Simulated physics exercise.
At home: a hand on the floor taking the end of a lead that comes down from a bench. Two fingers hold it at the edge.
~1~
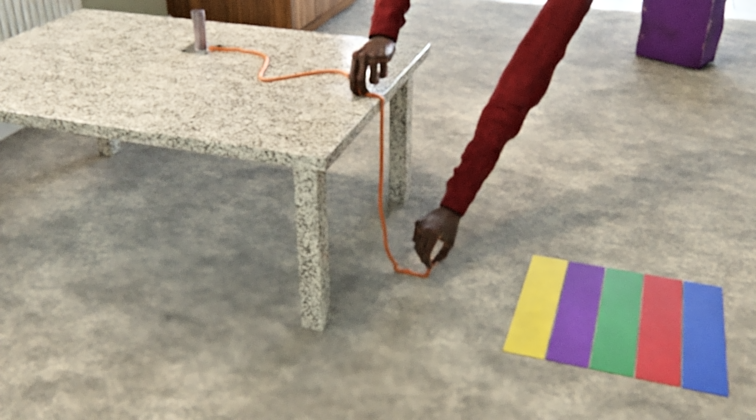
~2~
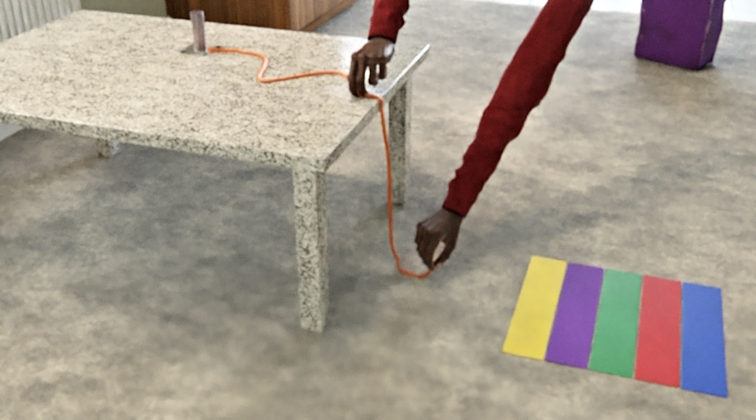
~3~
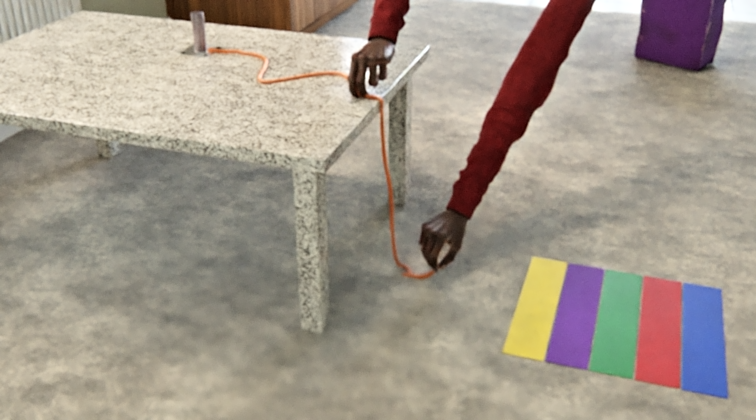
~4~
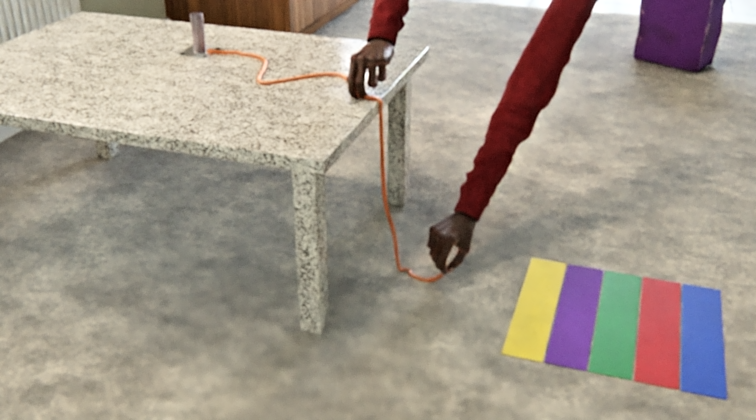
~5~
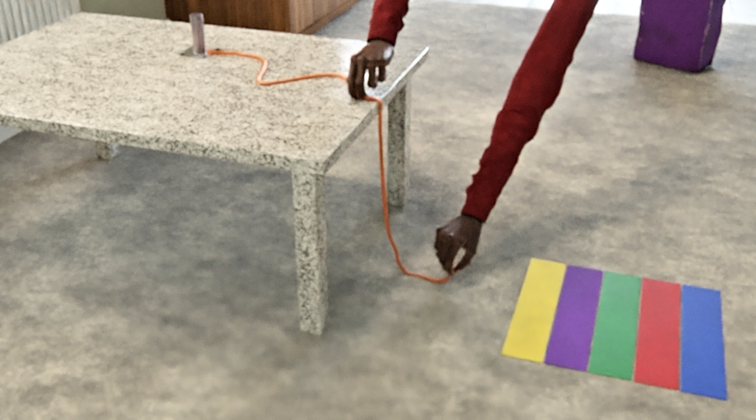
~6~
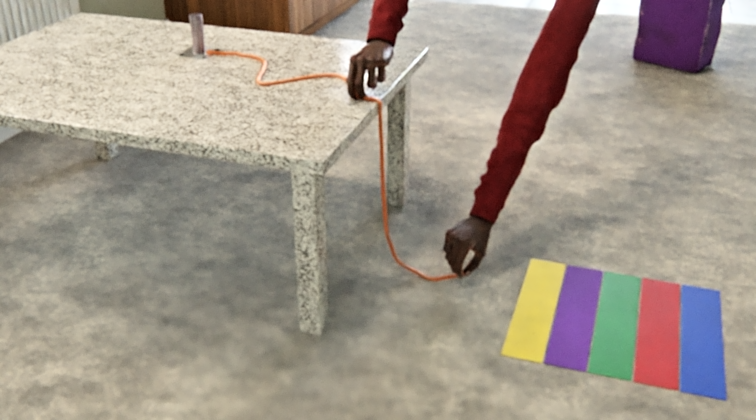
A hand near the floor, pinching the end of an orange cord that hung from a speckled table, moved slowly a short way right, while another hand stayed at the table's edge.
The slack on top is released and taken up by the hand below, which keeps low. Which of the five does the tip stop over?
The end stops over the red strip.
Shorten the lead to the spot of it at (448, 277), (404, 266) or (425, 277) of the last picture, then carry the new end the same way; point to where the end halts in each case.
The places are (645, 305), (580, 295) and (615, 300).
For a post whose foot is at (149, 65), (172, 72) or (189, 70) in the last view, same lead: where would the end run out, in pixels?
About (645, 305), (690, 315) and (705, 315).
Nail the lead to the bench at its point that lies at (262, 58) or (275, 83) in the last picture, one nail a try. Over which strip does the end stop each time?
Try by try: Red; green.
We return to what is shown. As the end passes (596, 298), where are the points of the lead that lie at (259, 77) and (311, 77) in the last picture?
Near (301, 74) and (359, 89).
Early on, end near (596, 298); over purple.
Midway, end near (644, 307); over red.
At the end of the slack, end near (674, 312); over red. It gets as far as the red strip.
